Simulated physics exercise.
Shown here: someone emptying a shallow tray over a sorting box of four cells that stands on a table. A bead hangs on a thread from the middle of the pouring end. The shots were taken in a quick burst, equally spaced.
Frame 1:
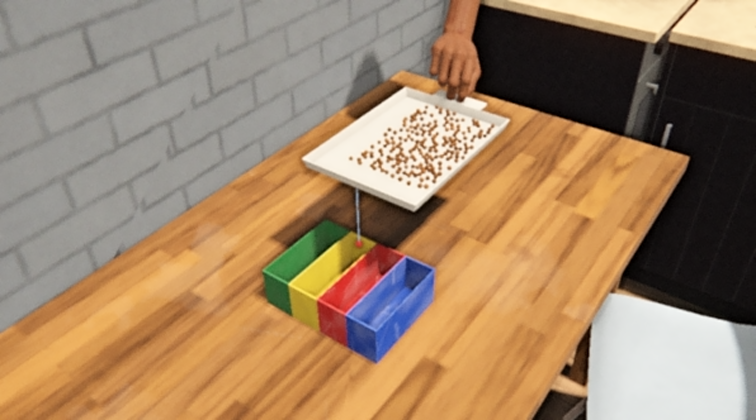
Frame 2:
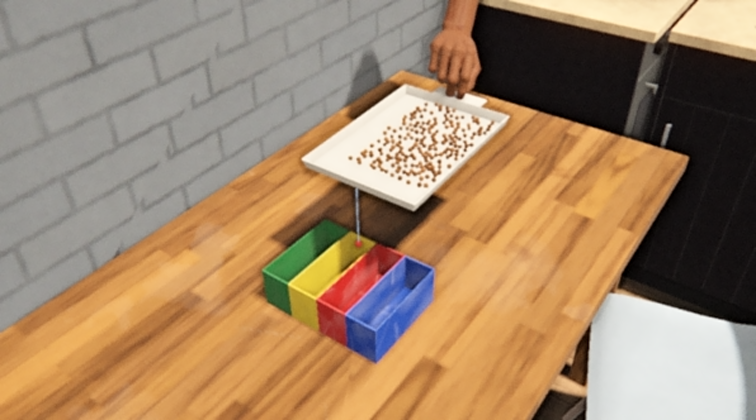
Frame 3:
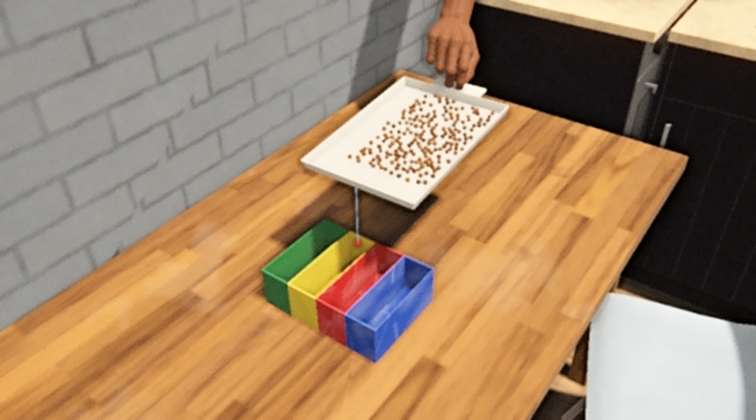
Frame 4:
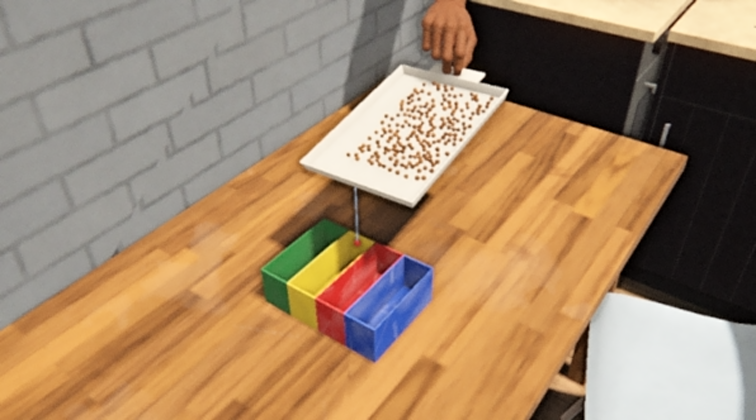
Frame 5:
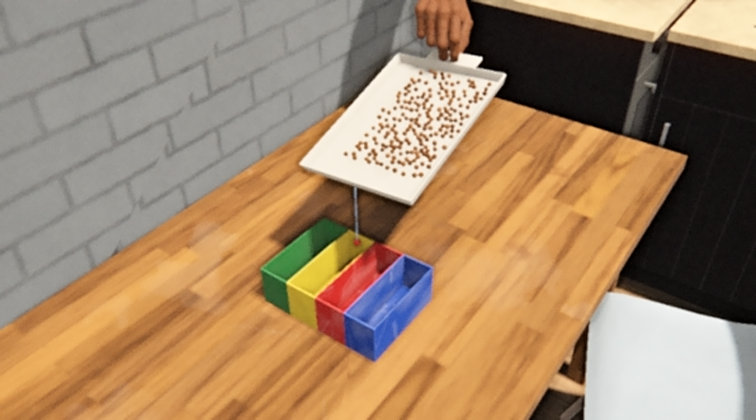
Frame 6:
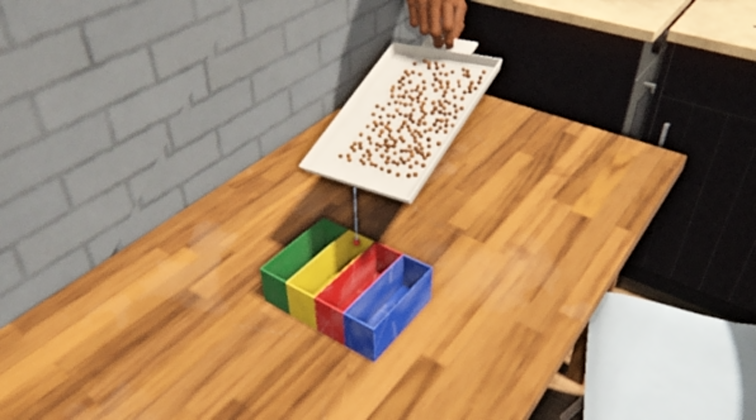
On a wooden table, a hand raises the far end of a tray of brown balls.
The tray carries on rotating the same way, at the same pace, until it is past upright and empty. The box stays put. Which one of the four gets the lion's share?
Lion's share: Green.
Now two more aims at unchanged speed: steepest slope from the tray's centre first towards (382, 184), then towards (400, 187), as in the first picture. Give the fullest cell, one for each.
For the first aim it is blue, and for the second it is blue.
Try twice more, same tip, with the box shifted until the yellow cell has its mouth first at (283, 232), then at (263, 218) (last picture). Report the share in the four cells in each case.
Close to 100 in a hundred, then close to 80 in a hundred.
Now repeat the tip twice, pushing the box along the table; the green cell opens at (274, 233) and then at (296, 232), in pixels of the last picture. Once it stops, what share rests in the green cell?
Close to 10 in a hundred, then close to 50 in a hundred.
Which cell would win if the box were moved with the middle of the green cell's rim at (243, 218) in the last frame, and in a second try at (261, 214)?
Try one: The red cell; try two: That red cell.
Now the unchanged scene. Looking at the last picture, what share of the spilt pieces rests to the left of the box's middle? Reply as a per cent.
Reading: Around 100 %.
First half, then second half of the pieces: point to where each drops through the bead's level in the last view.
Starting near (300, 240), moving on to near (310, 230).
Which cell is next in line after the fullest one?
Place 2: Yellow.
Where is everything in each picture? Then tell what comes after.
Corners of the pouring end (307, 158) and (414, 202), level; middle of the load (422, 145), cereal balls; bead on its thread (359, 244); green cell (278, 290); yellow cell (304, 305); red cell (332, 320); blue cell (362, 336), in the first picture.
Corners of the pouring end (307, 158) and (414, 201), level; middle of the load (421, 143), in the second picture.
Corners of the pouring end (306, 159) and (413, 200), tipped barely, lowest at the left corner; middle of the load (421, 138), in the third picture.
Corners of the pouring end (305, 161) and (411, 199), tipped a little, lowest at the left corner; middle of the load (419, 130), in the fourth picture.
Corners of the pouring end (304, 162) and (409, 197), tipped clearly, lowest at the left corner; middle of the load (419, 126), in the fifth picture.
Corners of the pouring end (303, 164) and (407, 196), tipped clearly, lowest at the left corner; middle of the load (413, 122), almost all on the move; green cell (275, 289); yellow cell (302, 303); red cell (330, 318); blue cell (359, 334), in the sixth picture.
Just after the last frame, tray tipped steeply; roughly half on the tray; just a few in the green cell; just a few in the yellow cell; roughly half falling or outside the box.
A moment on, tray tipped past a quarter turn; just a few on the tray; roughly half in the green cell; about a tenth in the yellow cell; just a few in the red cell; roughly a third falling or outside the box.
Further on, tray tipped past a quarter turn; roughly half in the green cell; about a tenth in the yellow cell; just a few in the red cell; roughly a third falling or outside the box.
When it is over, tray tipped past a quarter turn; roughly half in the green cell; about a tenth in the yellow cell; just a few in the red cell; not one in the blue cell; roughly a third outside the box.
